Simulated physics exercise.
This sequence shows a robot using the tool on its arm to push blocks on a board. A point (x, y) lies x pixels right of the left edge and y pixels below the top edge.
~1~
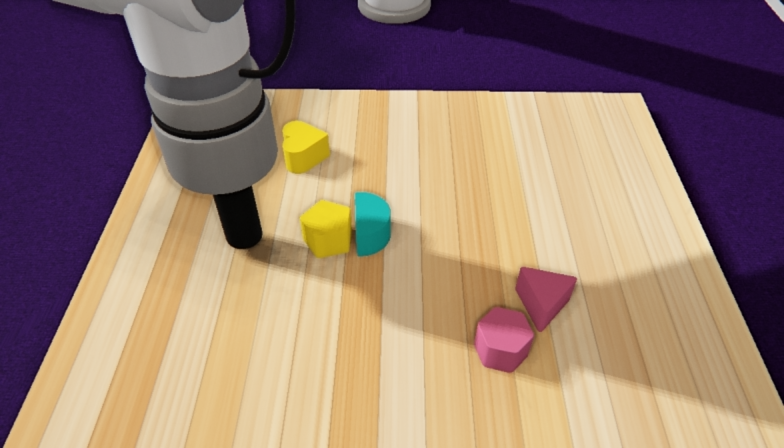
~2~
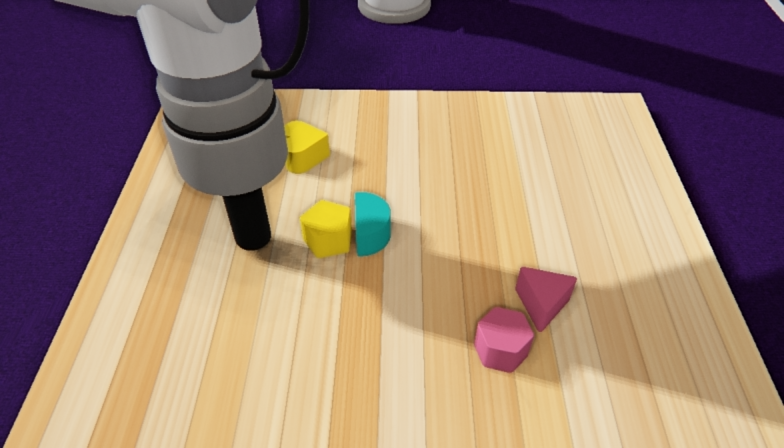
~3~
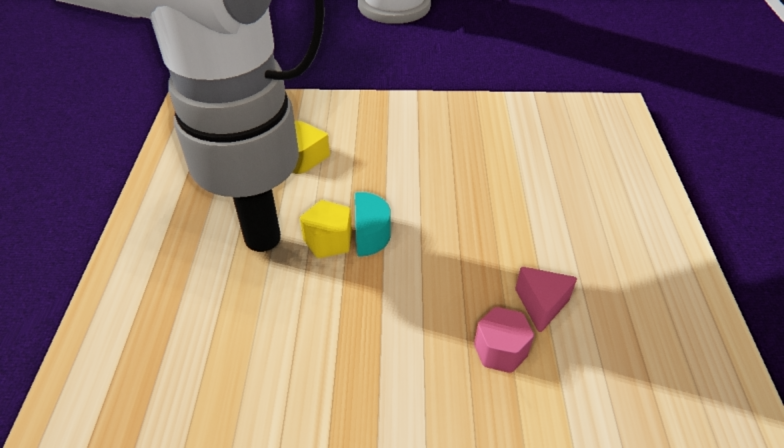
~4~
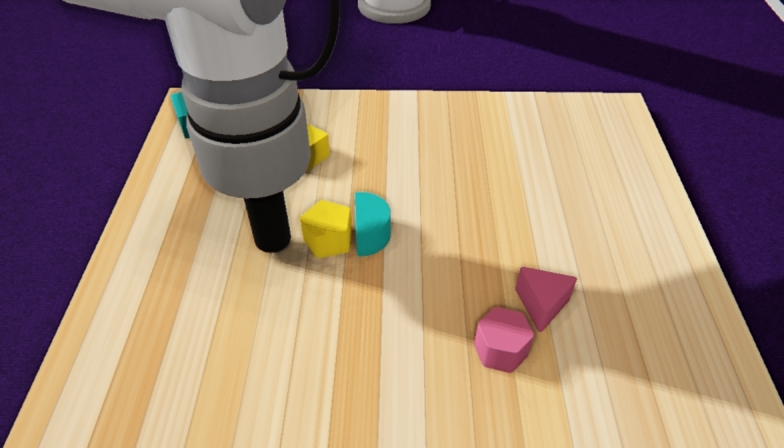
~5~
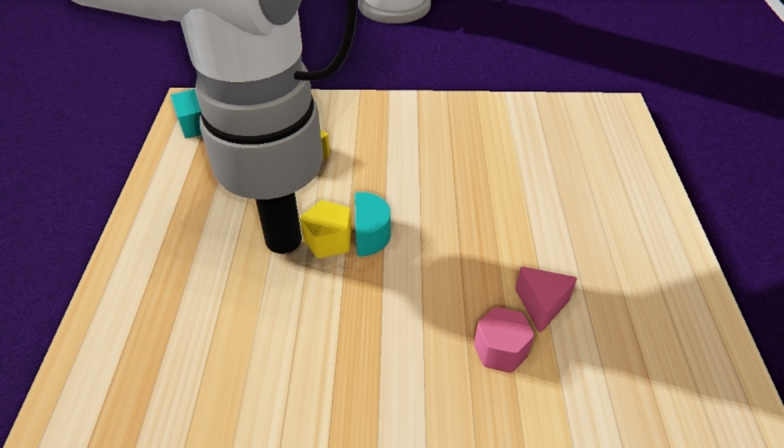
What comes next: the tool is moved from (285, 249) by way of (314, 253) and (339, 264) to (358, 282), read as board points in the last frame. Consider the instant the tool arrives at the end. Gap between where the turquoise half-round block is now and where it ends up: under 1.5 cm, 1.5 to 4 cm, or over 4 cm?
Once the path is done, the turquoise half-round block lies 1.5 to 4 cm from its present place.
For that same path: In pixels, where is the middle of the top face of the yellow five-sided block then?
I'd say the yellow five-sided block ends with its top centre at (363, 218).
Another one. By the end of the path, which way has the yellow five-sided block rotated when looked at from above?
Rotation: Counter-clockwise.
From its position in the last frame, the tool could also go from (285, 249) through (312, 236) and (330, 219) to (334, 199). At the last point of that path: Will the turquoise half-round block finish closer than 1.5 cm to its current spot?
Answer: No.
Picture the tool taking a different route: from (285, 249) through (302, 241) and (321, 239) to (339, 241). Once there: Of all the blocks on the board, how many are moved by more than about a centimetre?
Two blocks, no more.
What follows on the original path. Halfway along, tool at (326, 250); yellow five-sided block at (361, 218), turned 20° anticlockwise; turquoise half-round block at (396, 207).
At the end, tool at (358, 274); yellow five-sided block at (363, 218), turned 20° anticlockwise; turquoise half-round block at (398, 206), turned 15° anticlockwise.
